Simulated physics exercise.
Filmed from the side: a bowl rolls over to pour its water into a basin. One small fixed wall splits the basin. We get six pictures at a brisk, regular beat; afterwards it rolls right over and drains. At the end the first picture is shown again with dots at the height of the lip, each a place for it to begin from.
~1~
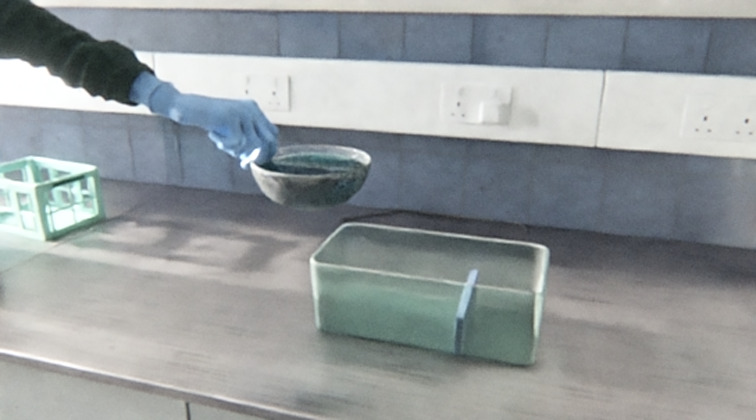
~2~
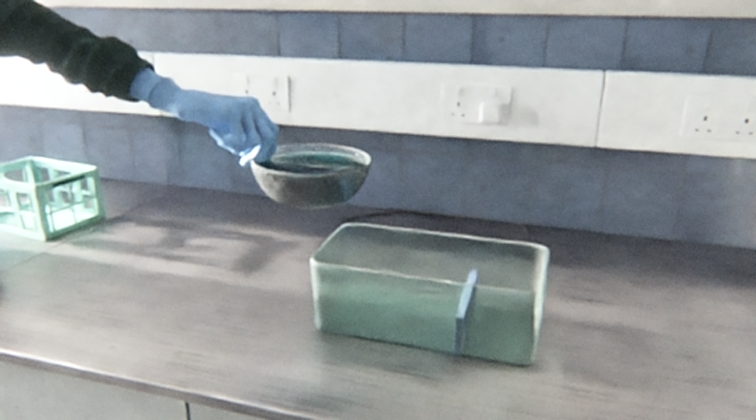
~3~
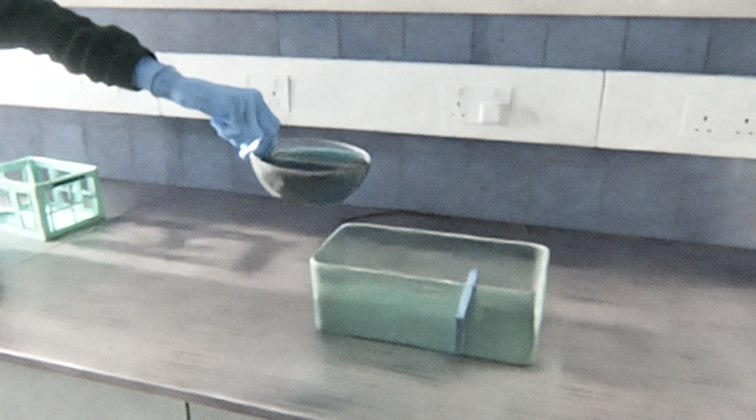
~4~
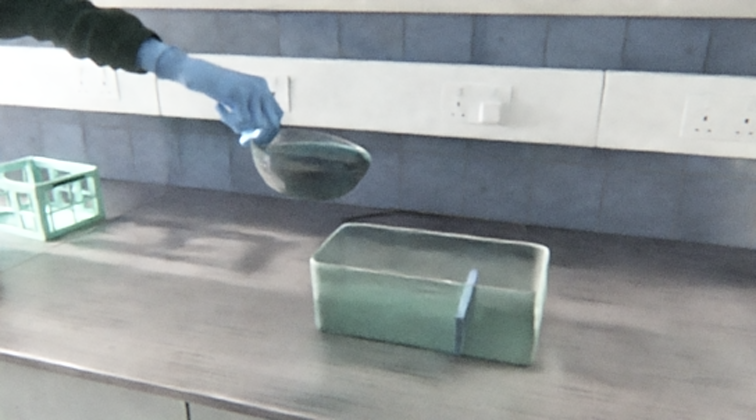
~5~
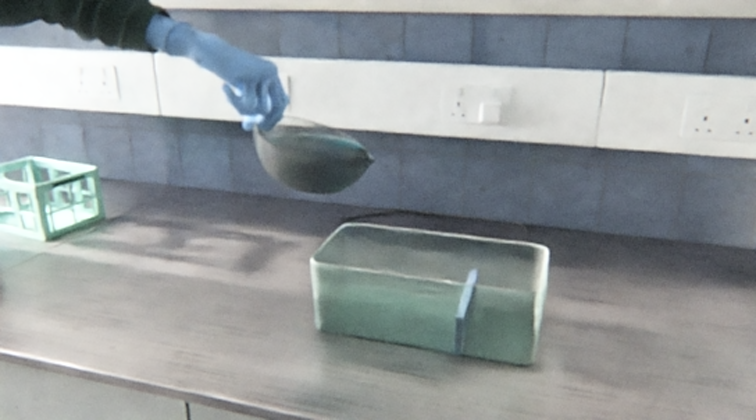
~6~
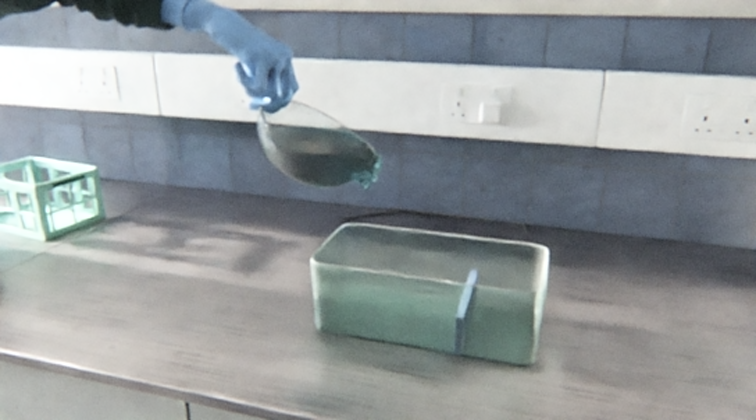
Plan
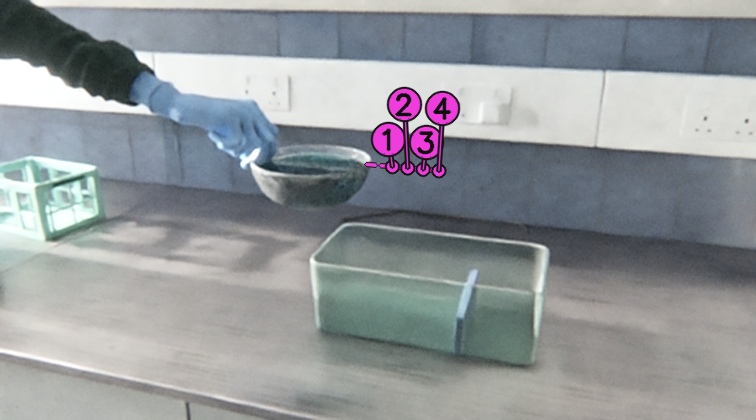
On a countertop, a gloved hand tilts a bowl rightward until water slips over its lip.
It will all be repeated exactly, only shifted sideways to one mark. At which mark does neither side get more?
1 works best here.
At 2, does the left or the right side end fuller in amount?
The right one.
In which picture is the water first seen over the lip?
In picture 5.
In magenta, 1 at (392, 166); 2 at (407, 168); 3 at (423, 169); 4 at (438, 170).
If 1 is chosen, about 49 % ends left of the wall and 47 % right of it; 4 % is lost outside.
If 2 is chosen, about 29 % ends left of the wall and 67 % right of it; 4 % is lost outside.
If 3 is chosen, about 22 % ends left of the wall and 76 % right of it.
If 4 is chosen, about 22 % ends left of the wall and 66 % right of it; 11 % is lost outside.
